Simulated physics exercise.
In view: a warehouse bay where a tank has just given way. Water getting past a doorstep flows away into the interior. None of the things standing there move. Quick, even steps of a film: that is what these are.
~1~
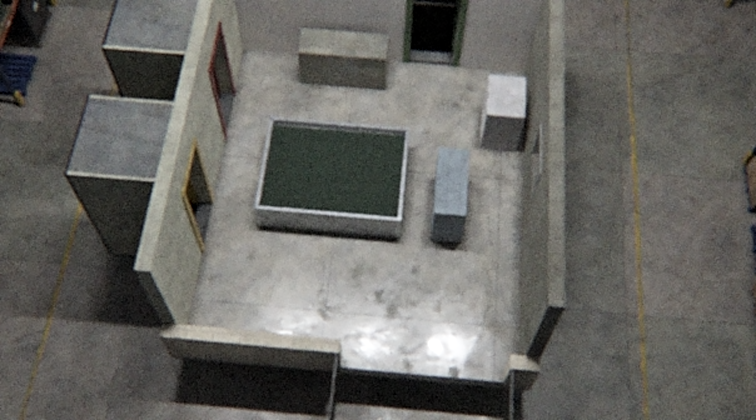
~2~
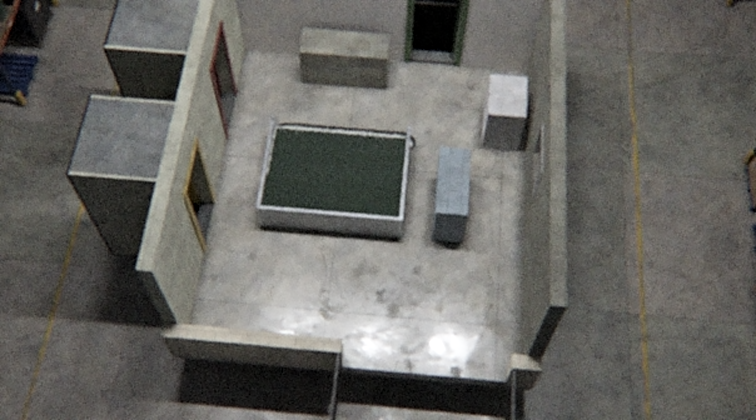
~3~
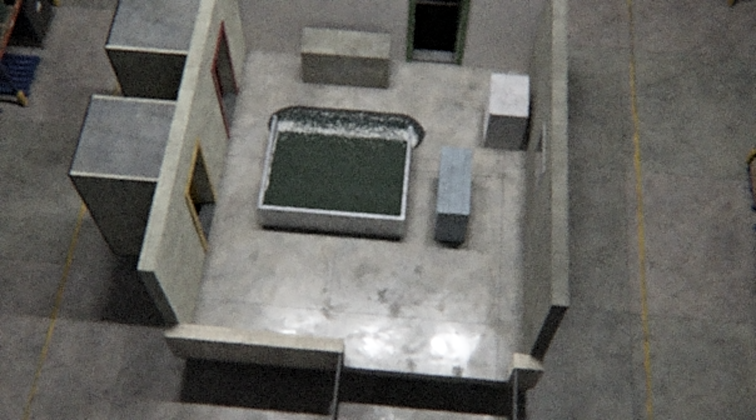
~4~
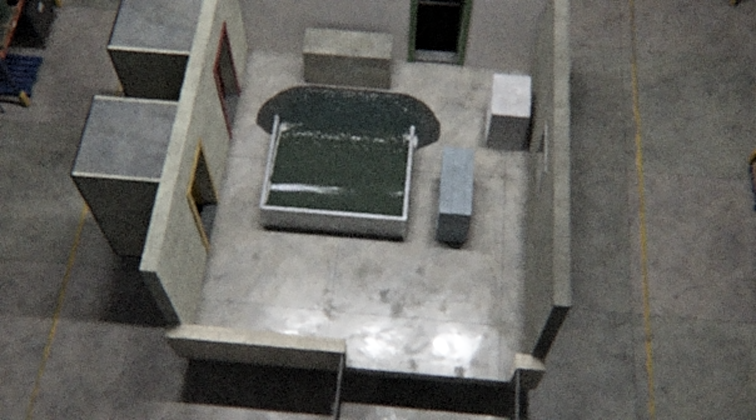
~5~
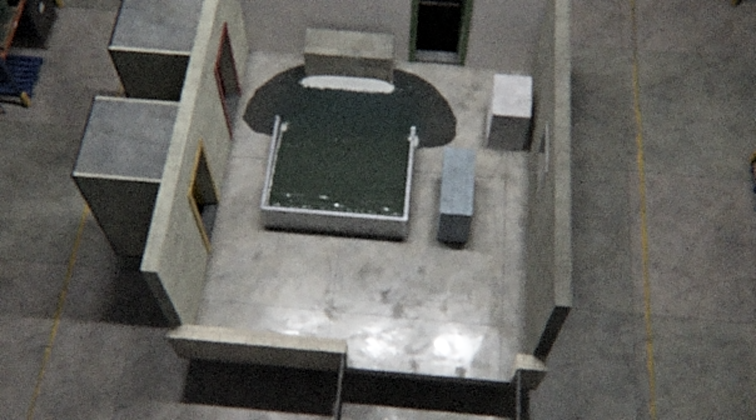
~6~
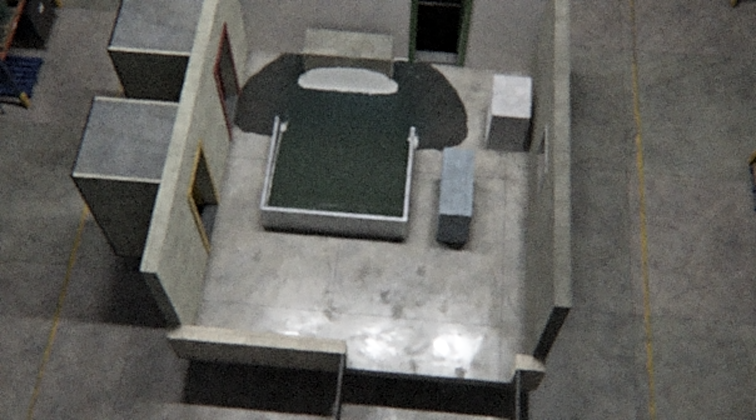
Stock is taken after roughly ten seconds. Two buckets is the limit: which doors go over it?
Green door: Surpasses it. Yellow door: Never surpasses it. Red door: Surpasses it.
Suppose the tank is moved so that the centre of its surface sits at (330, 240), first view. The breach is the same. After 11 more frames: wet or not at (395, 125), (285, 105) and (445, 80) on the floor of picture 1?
Result: Inundated; inundated; inundated.
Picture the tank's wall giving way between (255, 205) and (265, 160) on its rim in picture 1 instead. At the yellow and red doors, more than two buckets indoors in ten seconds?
Yellow tops the threshold and red remains within limit.
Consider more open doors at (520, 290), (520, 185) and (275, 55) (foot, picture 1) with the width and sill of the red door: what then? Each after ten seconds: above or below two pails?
Well, the first one doesn't reach it, the next doesn't reach it, and the last overshoots.
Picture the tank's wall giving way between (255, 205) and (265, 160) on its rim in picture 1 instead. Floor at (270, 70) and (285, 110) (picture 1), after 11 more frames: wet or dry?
Soaked, then soaked.
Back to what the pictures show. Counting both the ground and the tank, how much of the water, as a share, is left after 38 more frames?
Estimate: 86 per cent.
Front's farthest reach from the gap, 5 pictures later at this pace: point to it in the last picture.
The front's farthest point is close to (503, 71).
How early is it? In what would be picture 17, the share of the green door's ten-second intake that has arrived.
Estimate: Some 50 per cent.
A moment on, water covers 30 % of the floor; the green door over two buckets in, the yellow door not reached, the red door wet at the sill, nothing in.
Next, water covers 30 % of the floor; the green door far over two buckets in, the yellow door not reached, the red door under two buckets in.
Then, water covers 55 % of the floor; the green door far over two buckets in, the yellow door wet at the sill, nothing in, the red door far over two buckets in.
Later, water covers 80 % of the floor; the green door far over two buckets in, the yellow door wet at the sill, nothing in, the red door far over two buckets in.
In the end, water covers 100 % of the floor; the green door far over two buckets in, the yellow door wet at the sill, nothing in, the red door far over two buckets in.
